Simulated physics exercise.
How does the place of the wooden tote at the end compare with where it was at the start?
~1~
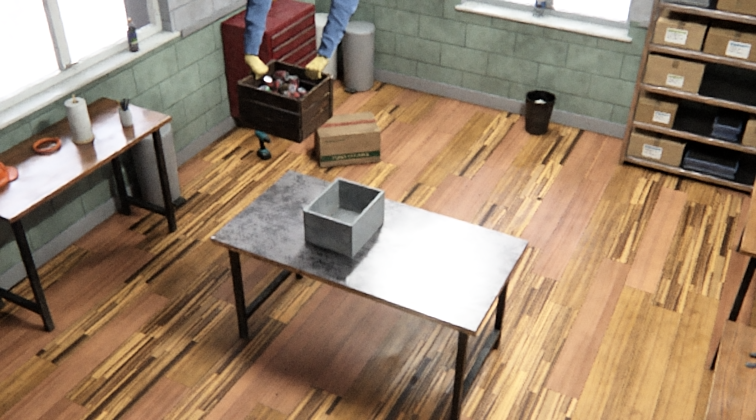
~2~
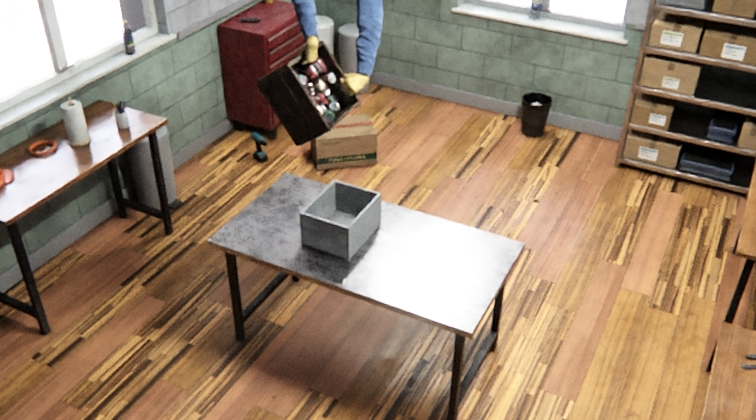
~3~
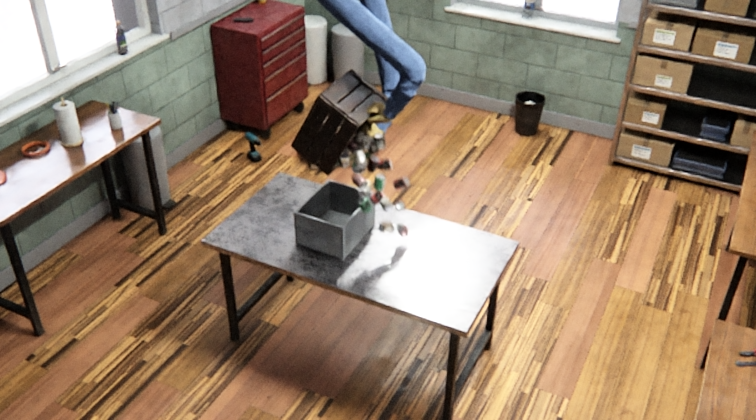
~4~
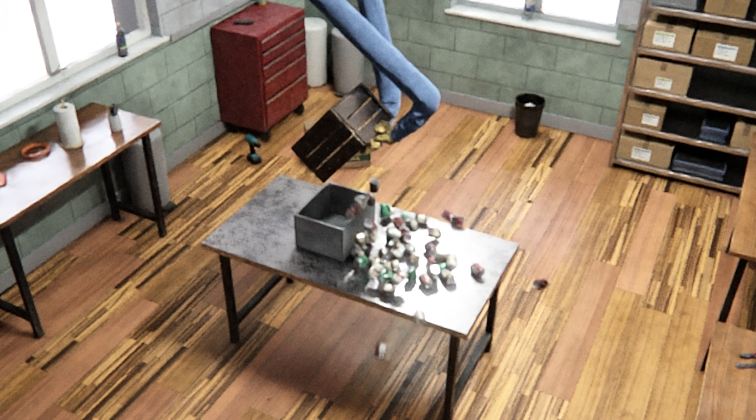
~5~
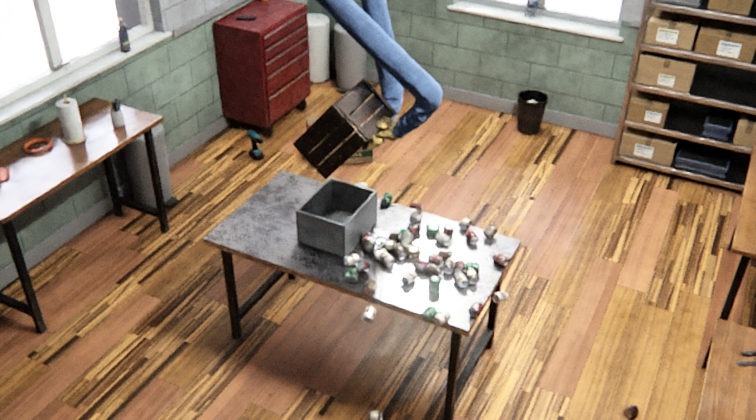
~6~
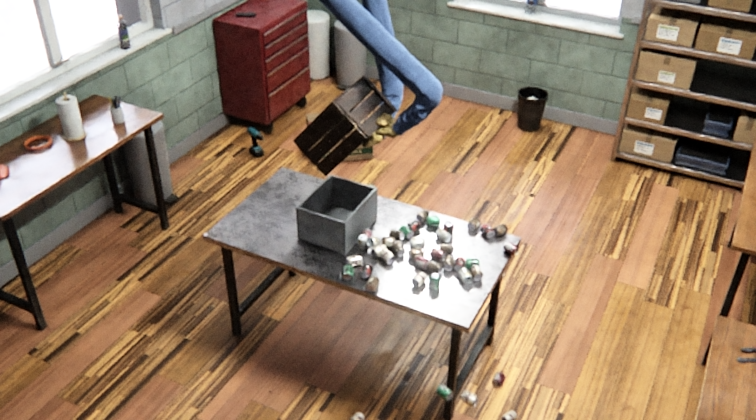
At the start the tote is held upright in front of the red tool cabinet, and at the end it is a little further right and slightly lower in view, tipped over just behind the grey basket at the far side of the table.
In a workshop with green block walls and a plank floor, two blue-sleeved arms in yellow gloves hold a dark wooden tote full of small cans near a red tool cabinet. The arms move the tote right, toward a metal table with an open grey basket on it, and tip it steadily. The cans spill out in a stream to the right of the basket, missing it. They scatter over the tabletop, and some roll off the edges and drop to the floor. At the end the tote hangs steeply tipped, the basket has caught none, and most cans lie on the table's right side.
